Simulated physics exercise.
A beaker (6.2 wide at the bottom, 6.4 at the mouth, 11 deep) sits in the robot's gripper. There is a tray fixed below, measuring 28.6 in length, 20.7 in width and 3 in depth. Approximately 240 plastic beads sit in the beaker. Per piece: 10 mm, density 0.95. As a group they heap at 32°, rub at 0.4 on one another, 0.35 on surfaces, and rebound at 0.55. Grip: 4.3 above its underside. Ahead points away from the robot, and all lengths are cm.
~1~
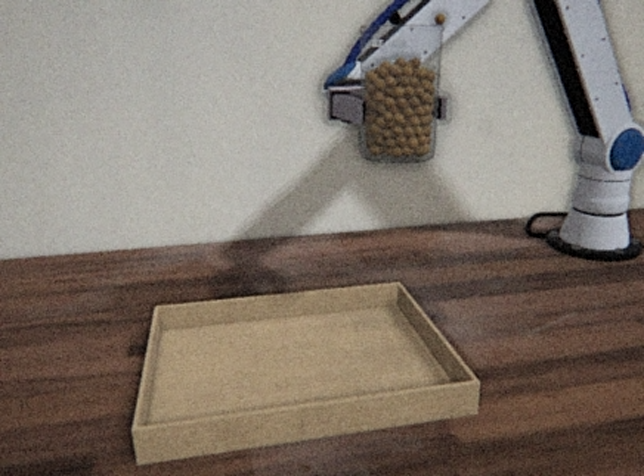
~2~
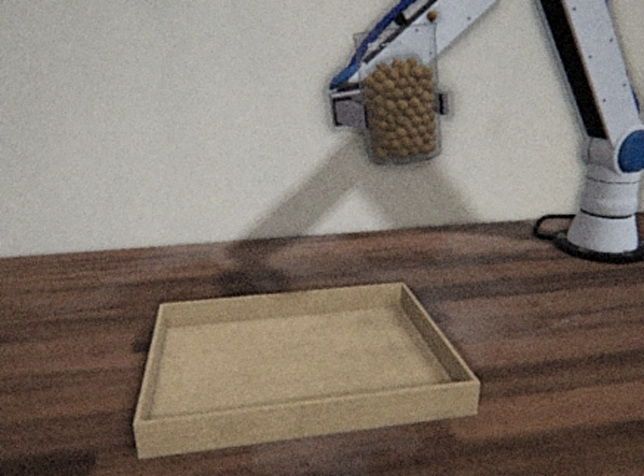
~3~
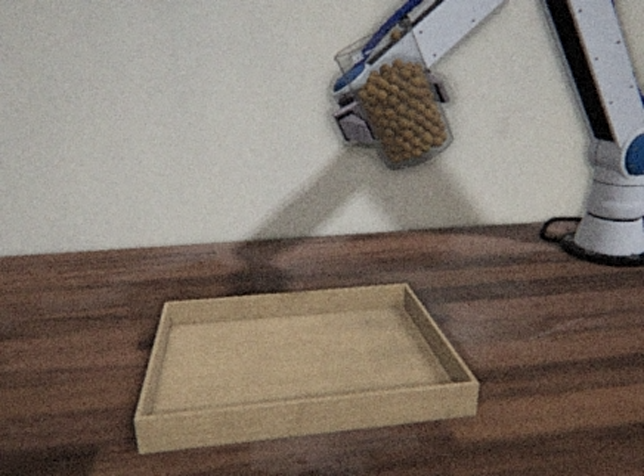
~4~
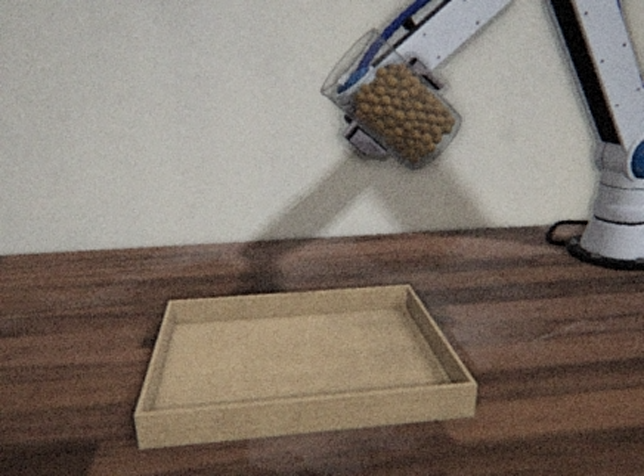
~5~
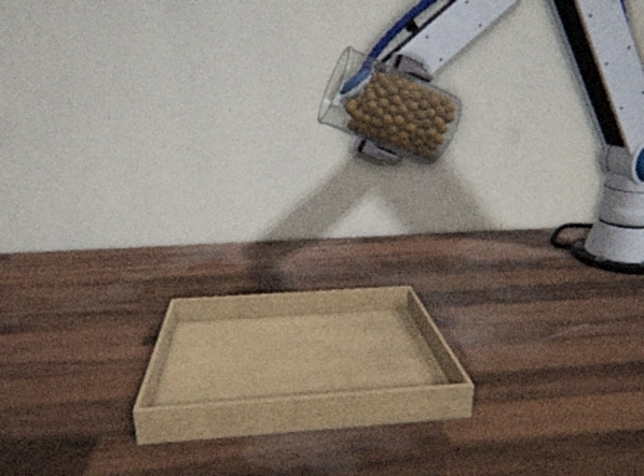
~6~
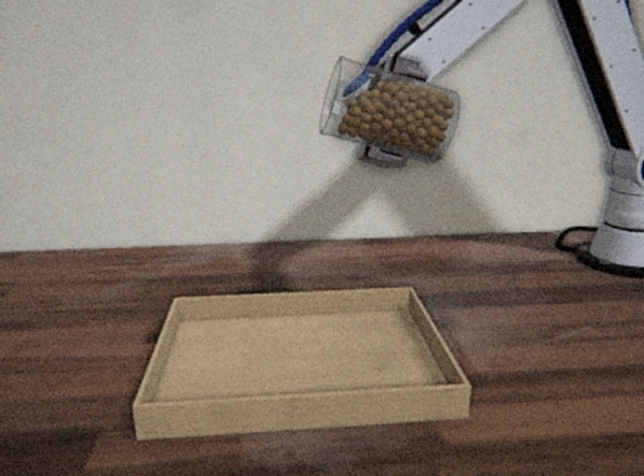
Above a dark wooden tabletop with an empty, shallow tan tray, a white and blue robot arm holds a clear beaker of round brown beads upright against a pale wall. The gripper tilts the beaker leftward, slightly at first, then steadily further until it lies nearly sideways, the beads shifting inside it.
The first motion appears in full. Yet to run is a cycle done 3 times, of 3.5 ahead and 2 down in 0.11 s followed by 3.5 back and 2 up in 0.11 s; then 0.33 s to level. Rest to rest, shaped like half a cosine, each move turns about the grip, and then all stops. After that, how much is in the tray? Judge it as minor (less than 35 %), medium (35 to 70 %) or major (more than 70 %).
Minor, less than 35 %.
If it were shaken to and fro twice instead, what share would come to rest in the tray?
15 per cent.
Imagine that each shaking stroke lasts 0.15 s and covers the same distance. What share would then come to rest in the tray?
Estimate for that case: 15 %.
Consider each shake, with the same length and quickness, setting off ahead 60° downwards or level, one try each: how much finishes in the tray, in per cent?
I'd say close to 5 percent for the first and close to 45 percent for the second.
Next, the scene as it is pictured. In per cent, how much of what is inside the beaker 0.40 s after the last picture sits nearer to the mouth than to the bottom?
My estimate is near 50 per cent.
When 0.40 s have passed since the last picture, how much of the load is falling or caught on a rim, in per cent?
About 5 %.
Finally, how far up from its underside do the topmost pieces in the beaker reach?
Height at rest: Approx. 7.5 cm.
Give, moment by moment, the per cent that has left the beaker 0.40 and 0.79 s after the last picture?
About 10, 25.
Then, 0.40 s on, tilted 74° forward, highest piece 27 above the table; 217 in the beaker, 15 in the tray, 11 in flight or on a rim.
Then, 0.79 s on, tilted 48° forward, highest piece 29 above the table; 185 in the beaker, 38 in the tray, 4 on the table or floor, 16 in flight or on a rim.
Then, 1.19 s on, level, highest piece 29 above the table; 185 in the beaker, 54 in the tray, 4 on the table or floor.
Then, 2.24 s on, level, highest piece 29 above the table; 185 in the beaker, 54 in the tray, 4 on the table or floor.
In the end, 185 in the beaker, 54 in the tray, 4 on the table or floor. That is 22 % in the tray.
